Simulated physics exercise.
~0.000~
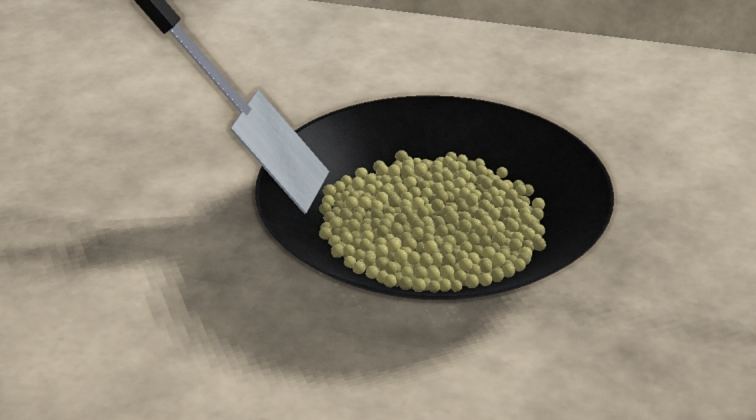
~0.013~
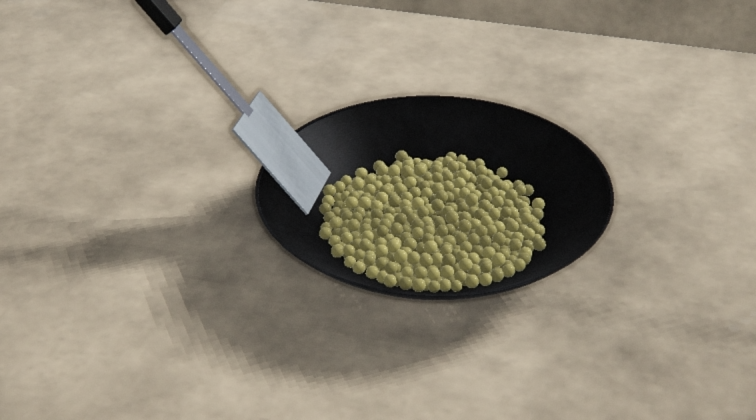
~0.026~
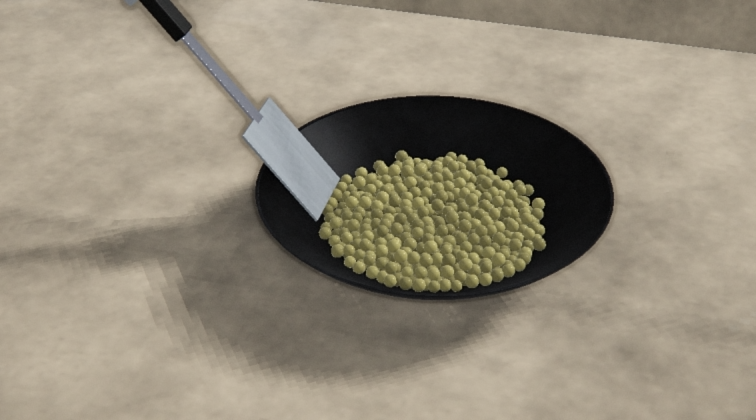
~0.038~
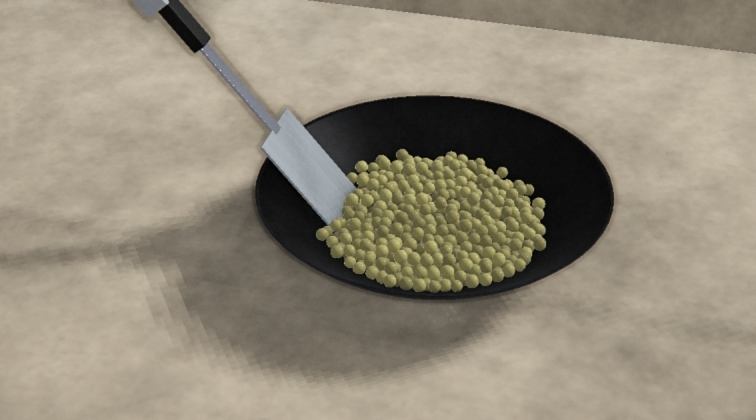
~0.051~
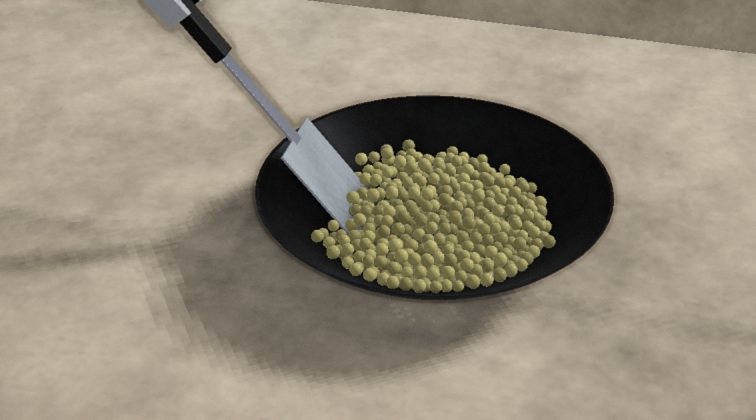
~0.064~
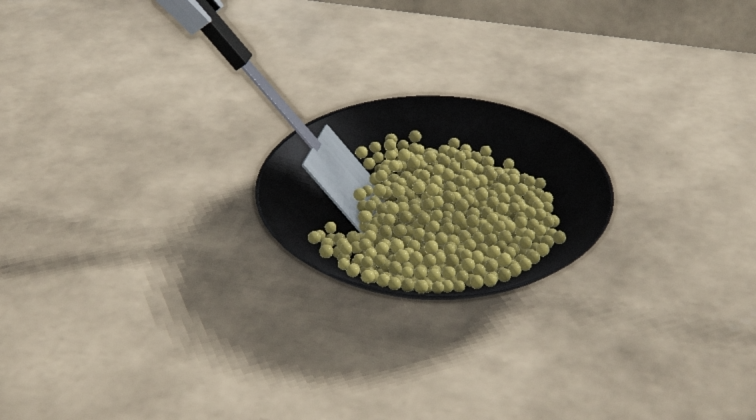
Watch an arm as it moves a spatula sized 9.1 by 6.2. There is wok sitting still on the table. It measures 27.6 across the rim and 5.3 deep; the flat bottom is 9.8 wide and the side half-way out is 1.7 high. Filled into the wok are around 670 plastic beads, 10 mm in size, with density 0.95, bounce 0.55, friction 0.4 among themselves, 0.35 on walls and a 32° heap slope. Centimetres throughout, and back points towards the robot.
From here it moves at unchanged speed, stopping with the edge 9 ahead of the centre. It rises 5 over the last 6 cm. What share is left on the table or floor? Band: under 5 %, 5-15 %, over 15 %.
Over 15 %.
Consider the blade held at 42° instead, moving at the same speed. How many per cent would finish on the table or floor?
In that case, around 25 percent would end up on the table or floor.
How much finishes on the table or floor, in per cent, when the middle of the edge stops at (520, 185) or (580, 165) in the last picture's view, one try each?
First try roughly 15 percent, second roughly 35 percent.
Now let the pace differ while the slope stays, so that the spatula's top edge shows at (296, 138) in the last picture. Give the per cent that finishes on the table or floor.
Near 20 in a hundred.
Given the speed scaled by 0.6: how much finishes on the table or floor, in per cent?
Around 15 percent would finish on the table or floor.
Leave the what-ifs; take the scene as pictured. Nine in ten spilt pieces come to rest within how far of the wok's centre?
120 cm.
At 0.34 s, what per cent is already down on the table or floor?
Around 10 percent.
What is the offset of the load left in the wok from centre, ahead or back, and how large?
About 2.5 centimetres ahead.
By 0.10 s, sloping 50°, highest piece 7 above the table; 674 in the wok.
By 0.13 s, sloping 50°, highest piece 8 above the table; 674 in the wok.
By 0.34 s, sloping 50°, highest piece 20 above the table; 517 in the wok, 61 on the table or floor, 96 on the blade or in flight.
By 1.39 s, sloping 50°, highest piece 5 above the table; 517 in the wok, 157 on the table or floor.
Final count, 517 in the wok, 157 on the table or floor. That is 23 % on the table or floor.
